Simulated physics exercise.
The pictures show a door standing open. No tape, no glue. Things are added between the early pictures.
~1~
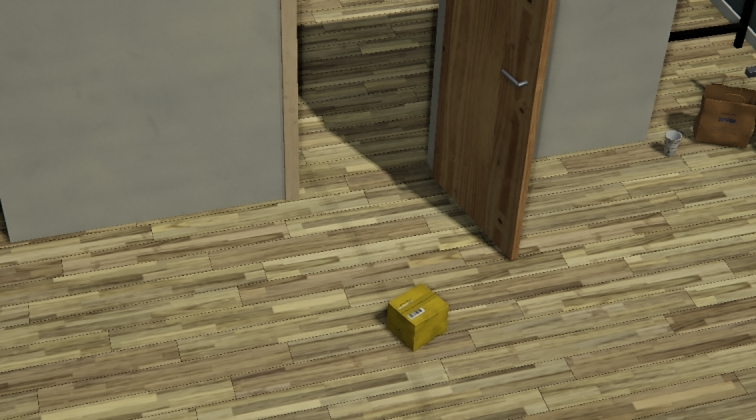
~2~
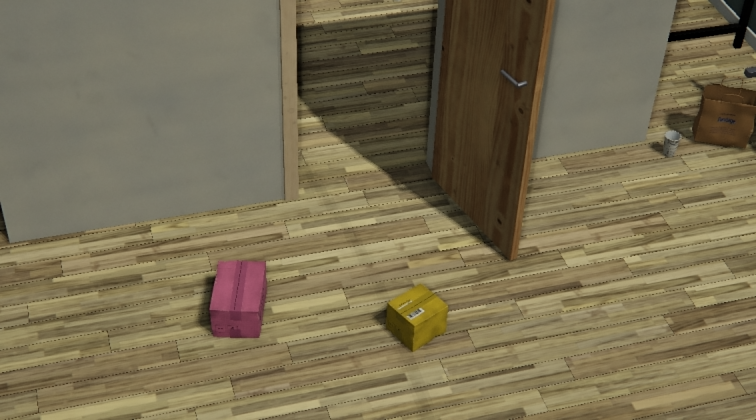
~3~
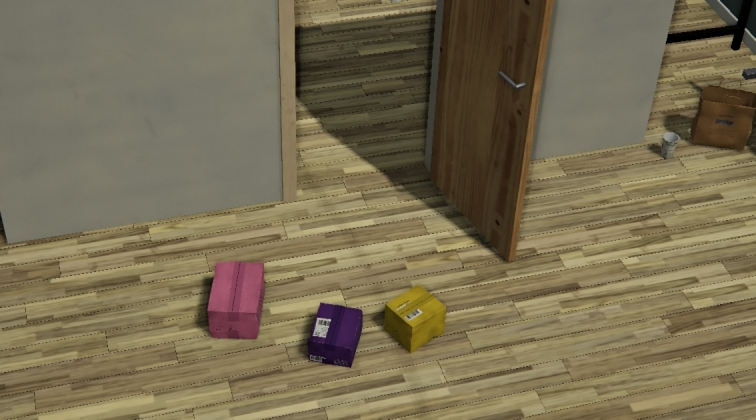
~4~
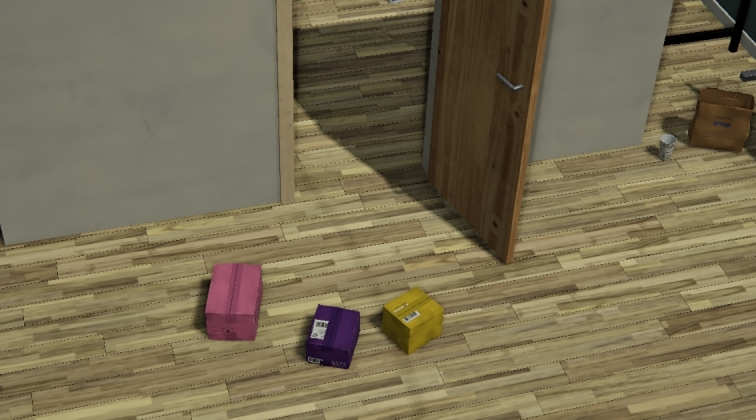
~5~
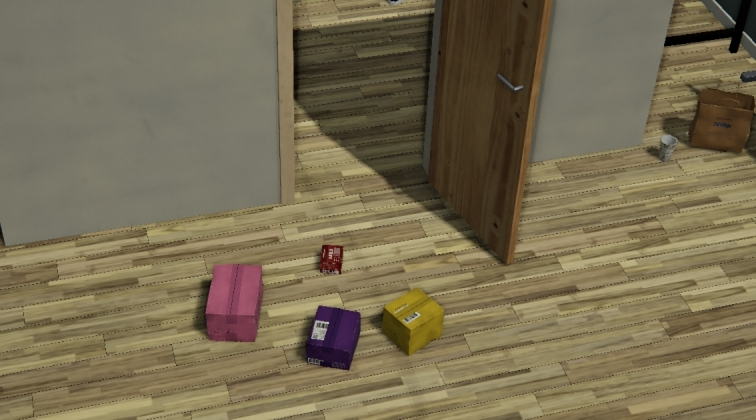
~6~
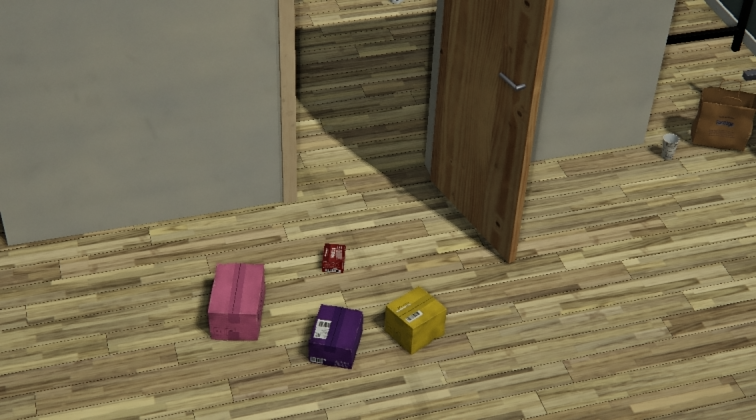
A door stands open and still as pink, purple, then red boxes join a yellow parcel.
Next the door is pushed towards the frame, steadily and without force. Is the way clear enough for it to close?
It reaches the frame.
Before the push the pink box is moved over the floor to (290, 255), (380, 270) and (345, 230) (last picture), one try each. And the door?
First, it shuts; second, it closes; third, it stops short.
Then, 0.60 s after the last picture, door at 84°.
Then, 1.00 s after the last picture, door at 58°.
Then, 1.30 s after the last picture, door at 38°.
Then, 1.70 s after the last picture, door at 11°.
At rest, door at 0°; all 4 in place. Seen from the same camera at the end, red box near (334, 258).
